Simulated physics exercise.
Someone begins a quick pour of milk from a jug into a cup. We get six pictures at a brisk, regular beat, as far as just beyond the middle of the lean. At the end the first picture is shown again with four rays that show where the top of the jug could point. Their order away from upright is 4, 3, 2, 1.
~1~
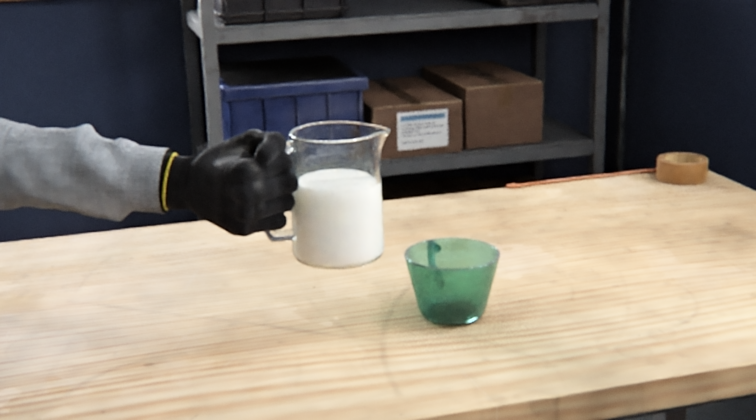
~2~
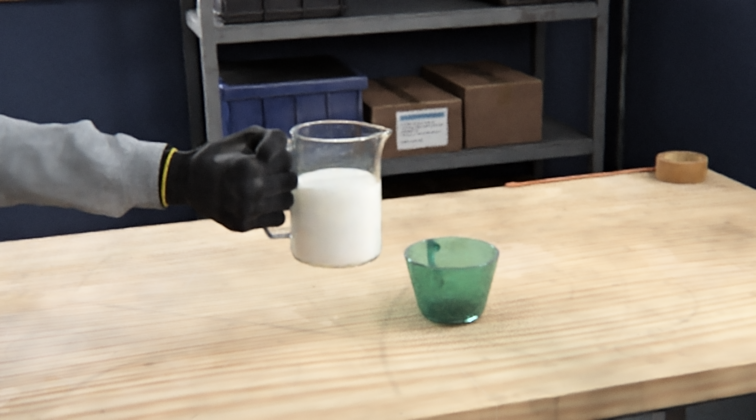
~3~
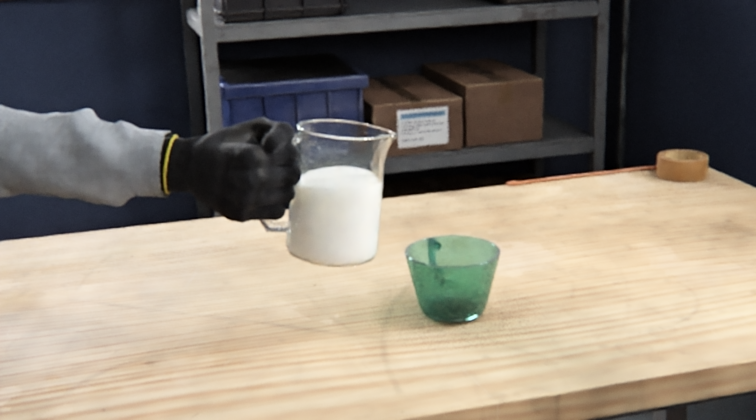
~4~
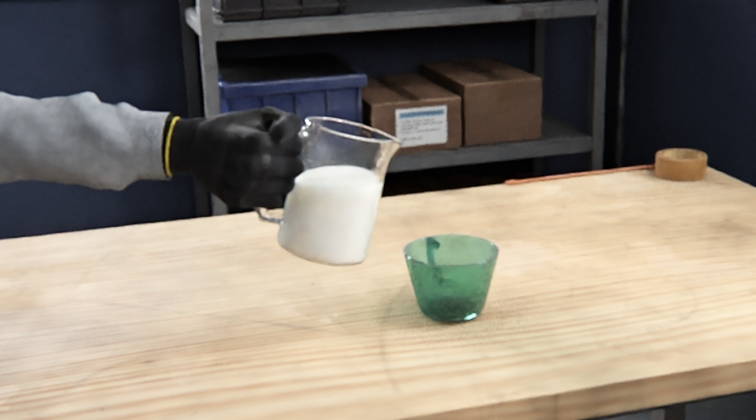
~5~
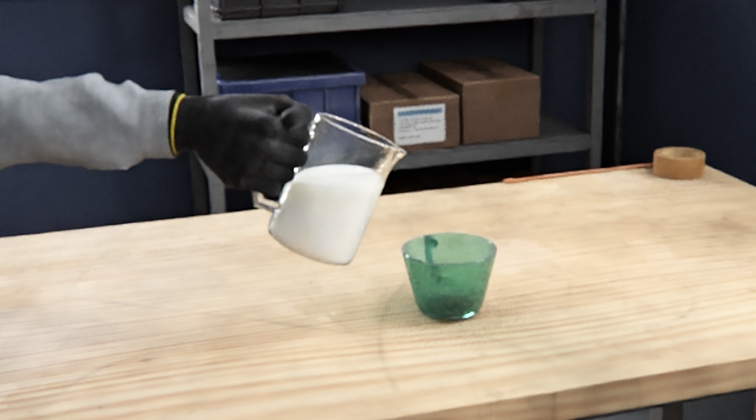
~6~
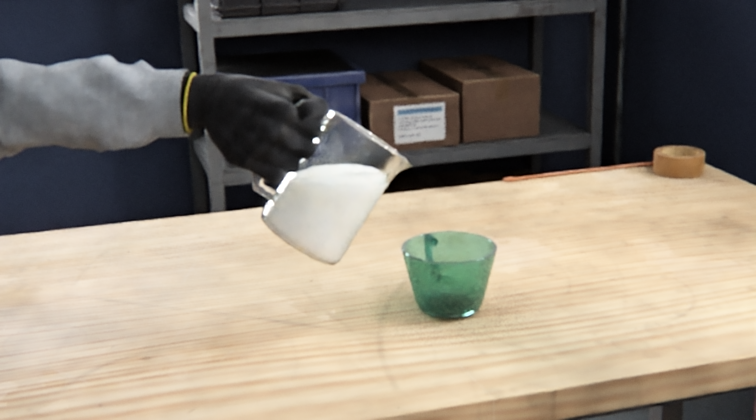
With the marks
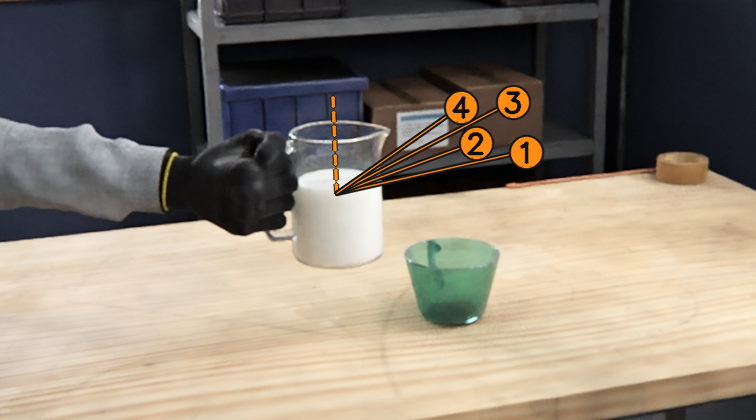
A black-gloved hand held a clear glass jug of milk upright above a wooden table, left of a green cup, then steadily tilted it rightward, with the milk still inside.
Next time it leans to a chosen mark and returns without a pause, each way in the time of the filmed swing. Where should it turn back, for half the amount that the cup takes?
Mark 2.
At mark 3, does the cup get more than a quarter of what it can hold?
Yes, clearly.
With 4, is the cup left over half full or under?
Under.
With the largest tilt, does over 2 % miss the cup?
Yes, it does.
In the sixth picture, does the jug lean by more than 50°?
No, it does not.
On the marked copy, 1 at (509, 154); 2 at (459, 148); 3 at (497, 109); 4 at (446, 116).
Choosing 1, the cup ends with about 66 % of what it can hold; 11 % of the milk is spilt.
Choosing 2, the cup ends with about 53 % of what it can hold; 4 % of the milk is spilt.
Choosing 3, the cup ends with about 34 % of what it can hold.
Choosing 4, the cup ends with about 16 % of what it can hold.
